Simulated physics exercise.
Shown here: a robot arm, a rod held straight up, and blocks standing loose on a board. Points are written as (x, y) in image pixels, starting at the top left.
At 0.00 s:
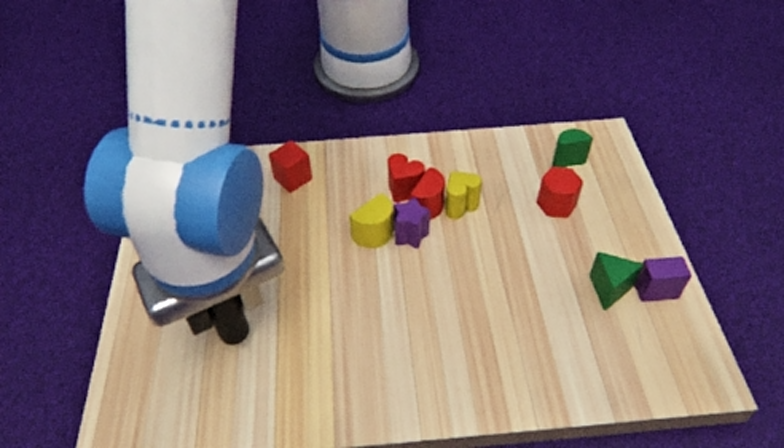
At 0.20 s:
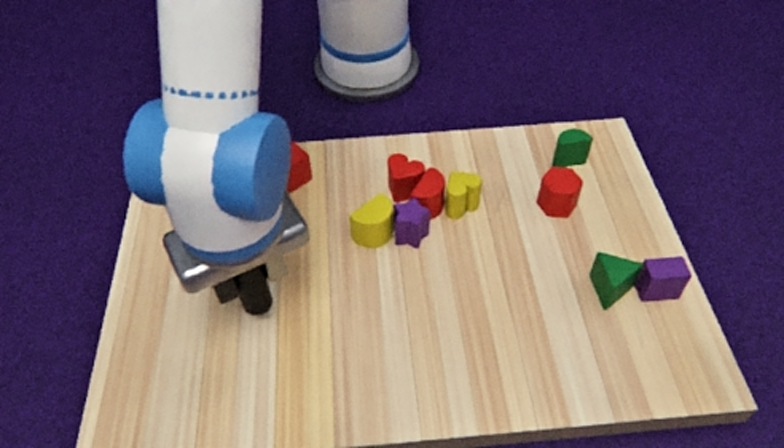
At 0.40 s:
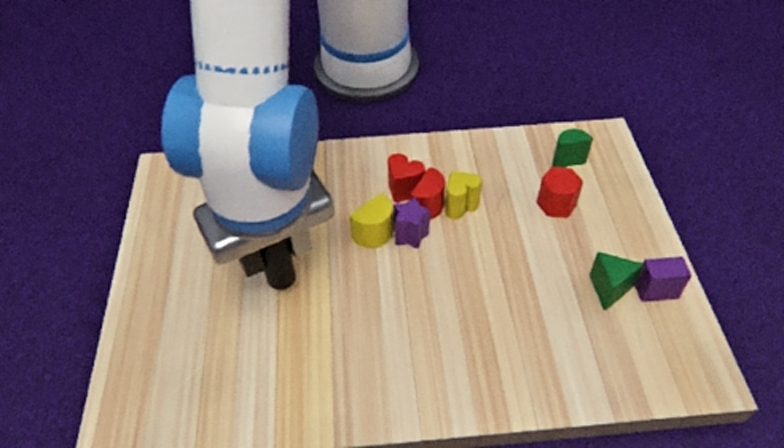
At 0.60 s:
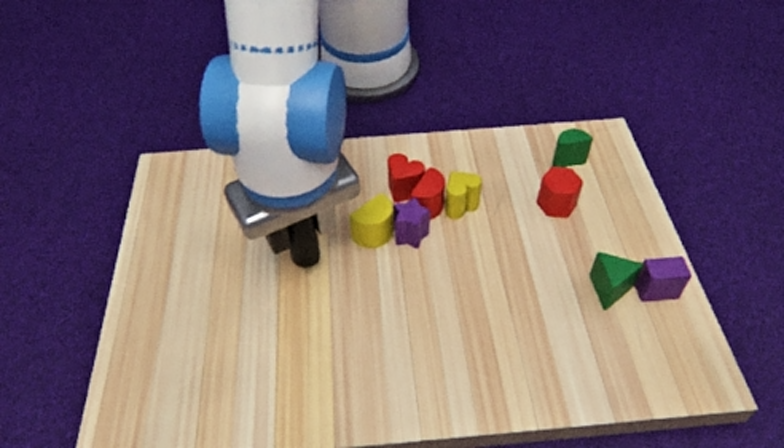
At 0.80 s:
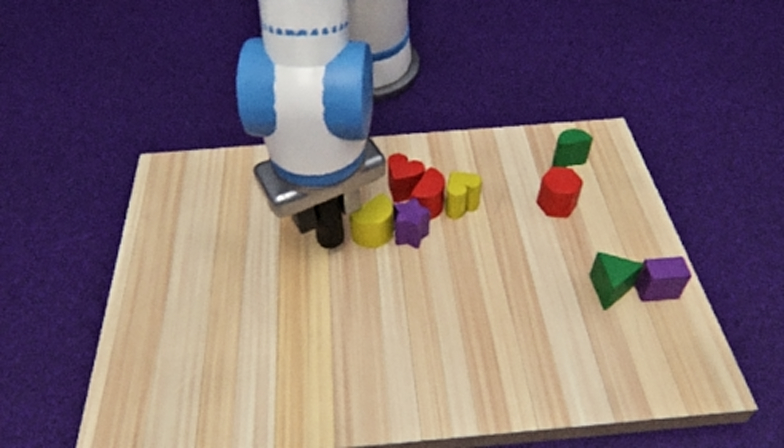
A robot arm moves right and away across the board toward the still cluster of blocks.
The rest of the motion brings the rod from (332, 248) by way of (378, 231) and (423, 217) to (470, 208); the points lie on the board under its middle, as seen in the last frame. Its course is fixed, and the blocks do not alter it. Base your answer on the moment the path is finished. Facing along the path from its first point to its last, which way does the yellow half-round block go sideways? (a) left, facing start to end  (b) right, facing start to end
Option a.
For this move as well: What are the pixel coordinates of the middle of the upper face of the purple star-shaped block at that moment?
Around pixel (447, 212).
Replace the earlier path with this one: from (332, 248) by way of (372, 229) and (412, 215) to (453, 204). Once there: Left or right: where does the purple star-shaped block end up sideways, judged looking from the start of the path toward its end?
Answer: Rightward.
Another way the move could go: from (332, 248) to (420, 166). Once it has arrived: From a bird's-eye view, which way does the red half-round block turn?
From overhead, anticlockwise.
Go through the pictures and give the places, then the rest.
The first picture shows rod tip at (235, 333); block tops, yellow half-round block at (374, 210); purple star-shaped block at (411, 211); red half-round block at (430, 183); yellow heart at (463, 182).
The second picture shows rod at (258, 304); blocks unchanged.
The third picture shows rod at (282, 279); blocks unchanged.
The fourth picture shows rod at (306, 258); blocks unchanged.
The fifth picture shows rod at (331, 239); yellow half-round block at (374, 210); purple star-shaped block at (411, 211); red half-round block at (430, 183); yellow heart at (463, 182).
The first path, step by step. One third of the way, rod at (379, 222); yellow half-round block at (414, 195); purple star-shaped block at (437, 211), turned 45° clockwise; red half-round block at (443, 175), turned 25° anticlockwise; yellow heart at (472, 180).
Two thirds of the way, rod at (425, 207); yellow half-round block at (458, 178), turned 10° anticlockwise; purple star-shaped block at (446, 212), turned 75° clockwise; red half-round block at (470, 156), turned 75° anticlockwise; yellow heart at (492, 179), turned 20° clockwise.
At the end, rod at (471, 199); yellow half-round block at (491, 162), turned 55° anticlockwise; purple star-shaped block at (447, 212), turned 75° clockwise; red half-round block at (481, 140), turned 110° anticlockwise; yellow heart at (512, 181), turned 35° clockwise.
